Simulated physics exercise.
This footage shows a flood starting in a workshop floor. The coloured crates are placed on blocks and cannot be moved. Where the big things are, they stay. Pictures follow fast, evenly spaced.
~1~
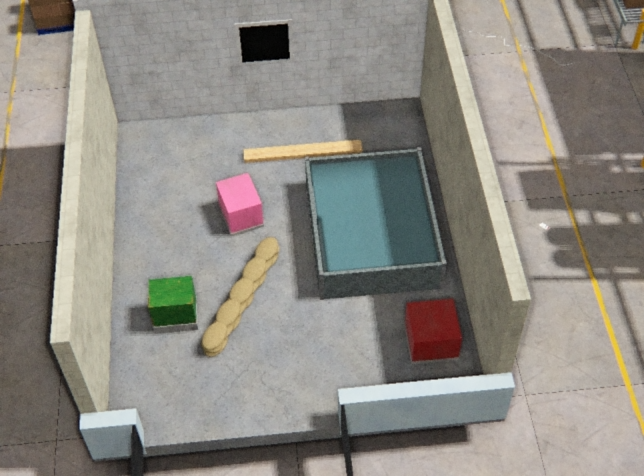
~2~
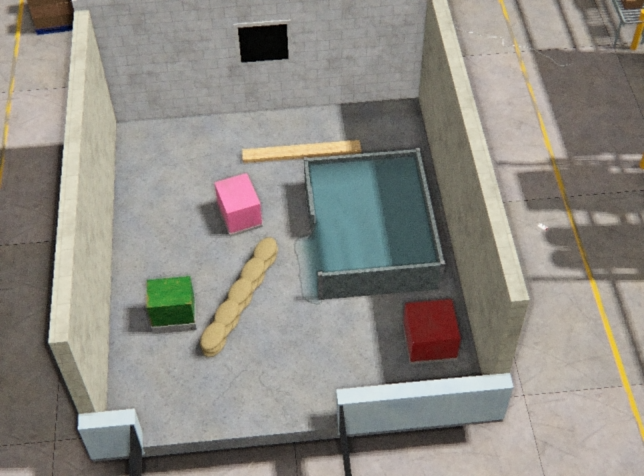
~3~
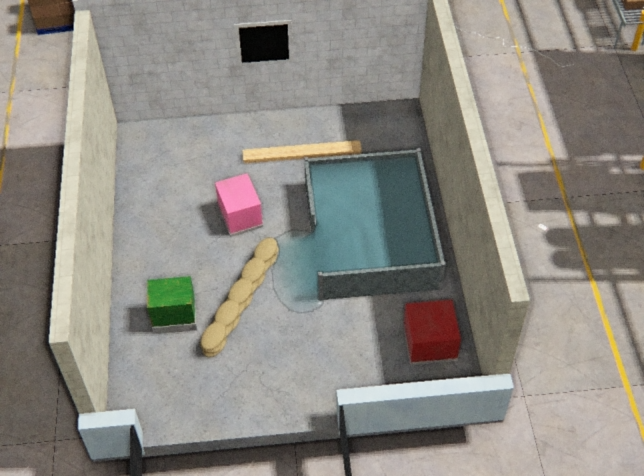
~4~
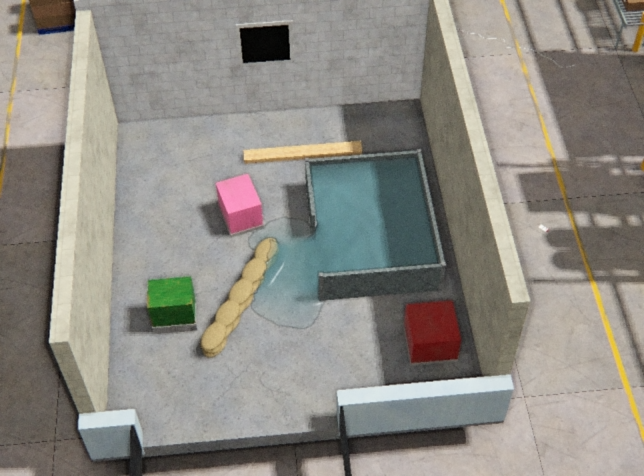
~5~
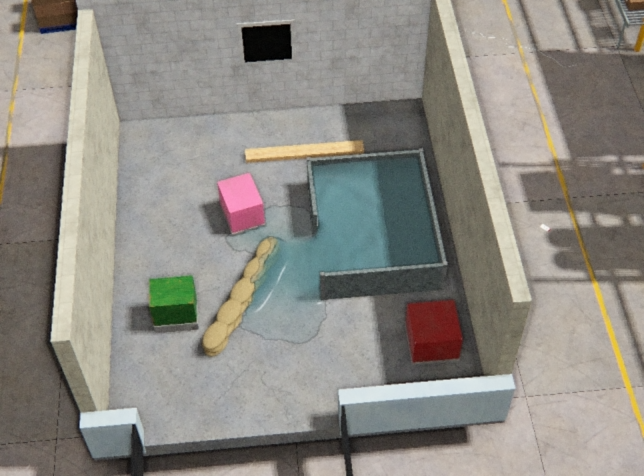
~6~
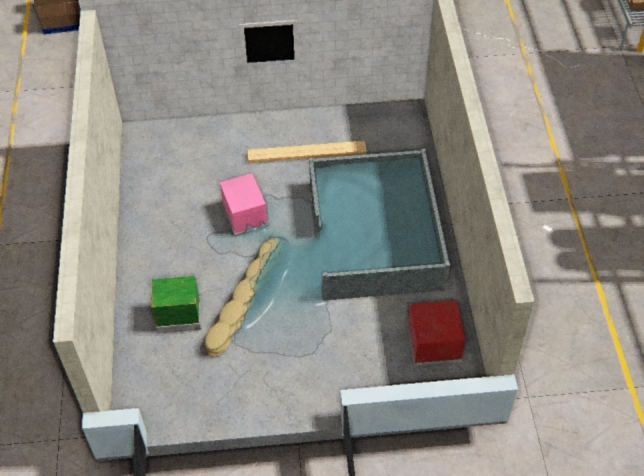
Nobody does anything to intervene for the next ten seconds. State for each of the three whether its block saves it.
The green crate is saved. The pink crate is not saved and gets wet. The red crate is saved.
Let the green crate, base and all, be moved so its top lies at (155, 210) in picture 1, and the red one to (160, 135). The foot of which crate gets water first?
First: The crate marked pink.
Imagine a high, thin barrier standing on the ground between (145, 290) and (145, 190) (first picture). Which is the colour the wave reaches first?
Looks like the pink crate.
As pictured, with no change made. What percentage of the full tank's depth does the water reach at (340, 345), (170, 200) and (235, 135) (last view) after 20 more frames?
In order: 0, 0, 2 %.
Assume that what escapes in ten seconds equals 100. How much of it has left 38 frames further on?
By my reckoning, 75 %.
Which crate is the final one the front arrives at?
I'd name the red one.
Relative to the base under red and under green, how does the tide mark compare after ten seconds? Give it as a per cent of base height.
In order: 40% and 30%.
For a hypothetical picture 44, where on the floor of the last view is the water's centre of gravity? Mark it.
Somewhere near (307, 249).
A moment on, water covers 25 % of the floor; the green crate water round its plinth, the pink crate water round its plinth, the red crate not reached.
Next, water covers 40 % of the floor; the green crate water round its plinth, the pink crate water round its plinth, the red crate not reached.
Then, water covers 55 % of the floor; the green crate water round its plinth, the pink crate water round its plinth, the red crate not reached.
Later, water covers 75 % of the floor; the green crate water round its plinth, the pink crate water round its plinth, the red crate water round its plinth.
In the end, water covers 90 % of the floor; the green crate stayed above the water, the pink crate was topped, the red crate stayed above the water.
